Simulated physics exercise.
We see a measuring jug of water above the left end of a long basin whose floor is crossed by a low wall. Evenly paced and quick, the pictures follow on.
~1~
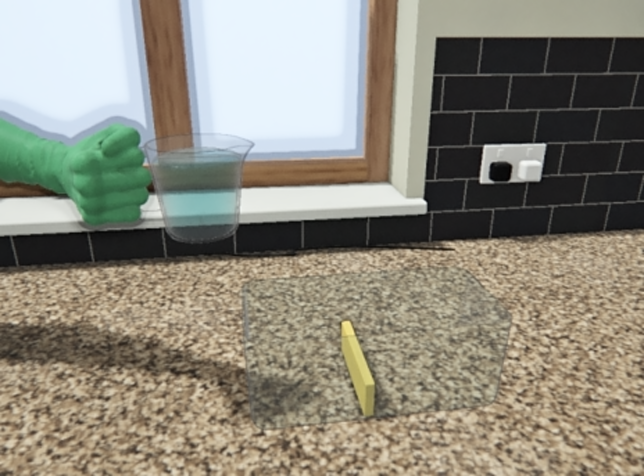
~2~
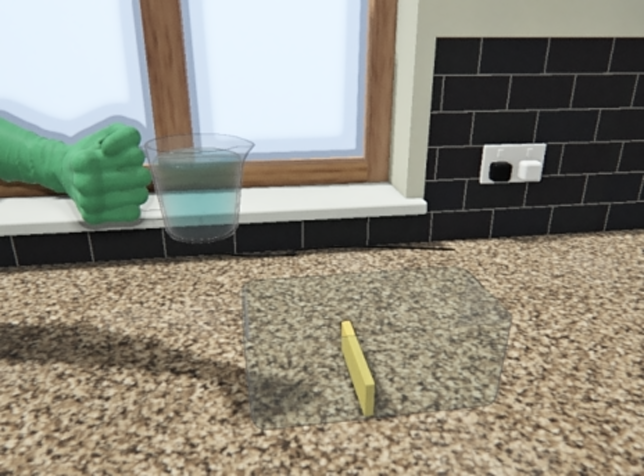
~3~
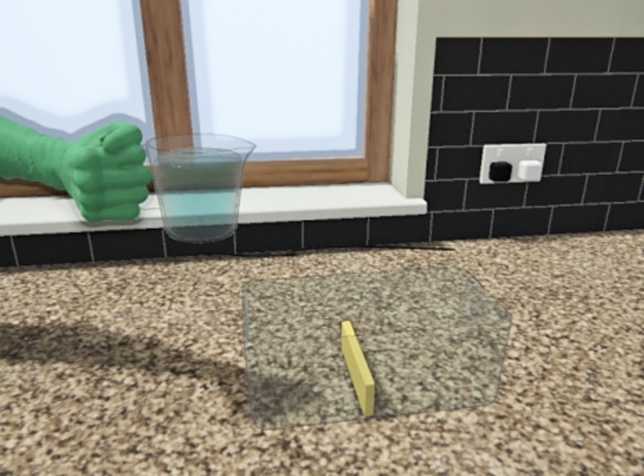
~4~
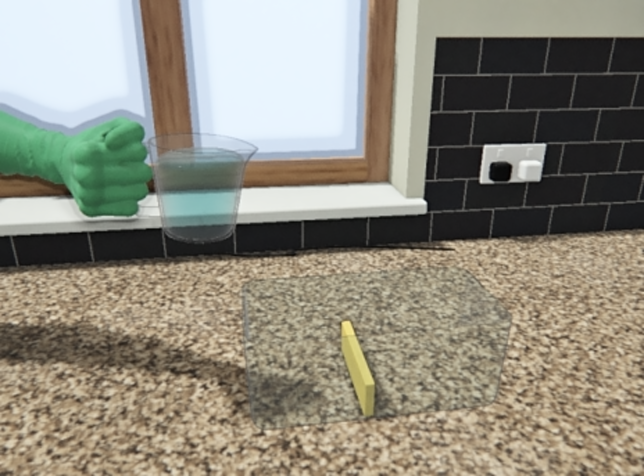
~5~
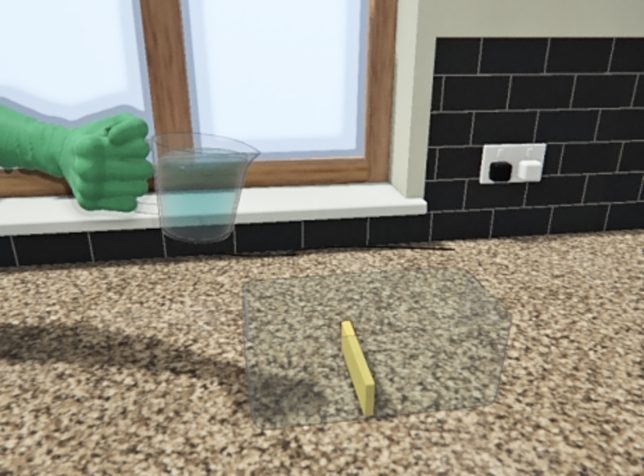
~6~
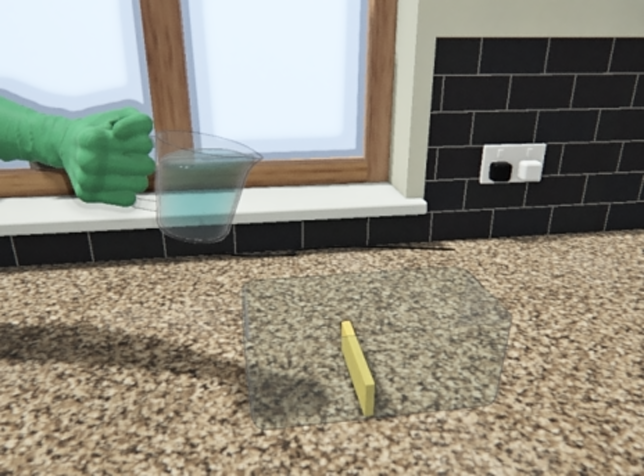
On a speckled kitchen counter by a window, a clear basin sat with a low yellow wall across its floor, while a green hand held up a jug of bluish water and tilted it slightly rightward.
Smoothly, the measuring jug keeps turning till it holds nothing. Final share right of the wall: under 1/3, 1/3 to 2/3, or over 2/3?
The bottom band.
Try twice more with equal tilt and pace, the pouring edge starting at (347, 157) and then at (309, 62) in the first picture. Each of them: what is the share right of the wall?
It comes out at around 95 percent and then around 90 percent.
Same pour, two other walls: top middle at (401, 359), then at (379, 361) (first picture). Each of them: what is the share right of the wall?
10 % then 10 %.
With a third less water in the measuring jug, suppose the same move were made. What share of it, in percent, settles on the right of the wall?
It should come out close to 5 per cent.
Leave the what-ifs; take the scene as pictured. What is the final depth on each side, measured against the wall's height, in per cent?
I'd say about 50 for the left and about 0 for the right.
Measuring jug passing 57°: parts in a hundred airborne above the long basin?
Roughly 15 %.
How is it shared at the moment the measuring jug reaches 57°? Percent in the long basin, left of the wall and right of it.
I'd put the left part near 5 per cent and the right part near 0.
A moment on, the tilt is 57° and 76 per cent is still to pour, 7 is left of the wall and 0 right of it.
Next, the tilt is 85° and 28 per cent is still to pour, 51 is left of the wall and 1 right of it.
Then the tilt is 93° and 3 per cent is still to pour, 87 is left of the wall and 4 right of it.
Later the tilt is 93° and 0 per cent is still to pour, 93 is left of the wall and 5 right of it.
Finally, 93 per cent lies left of the wall, 5 right of it and 2 outside.
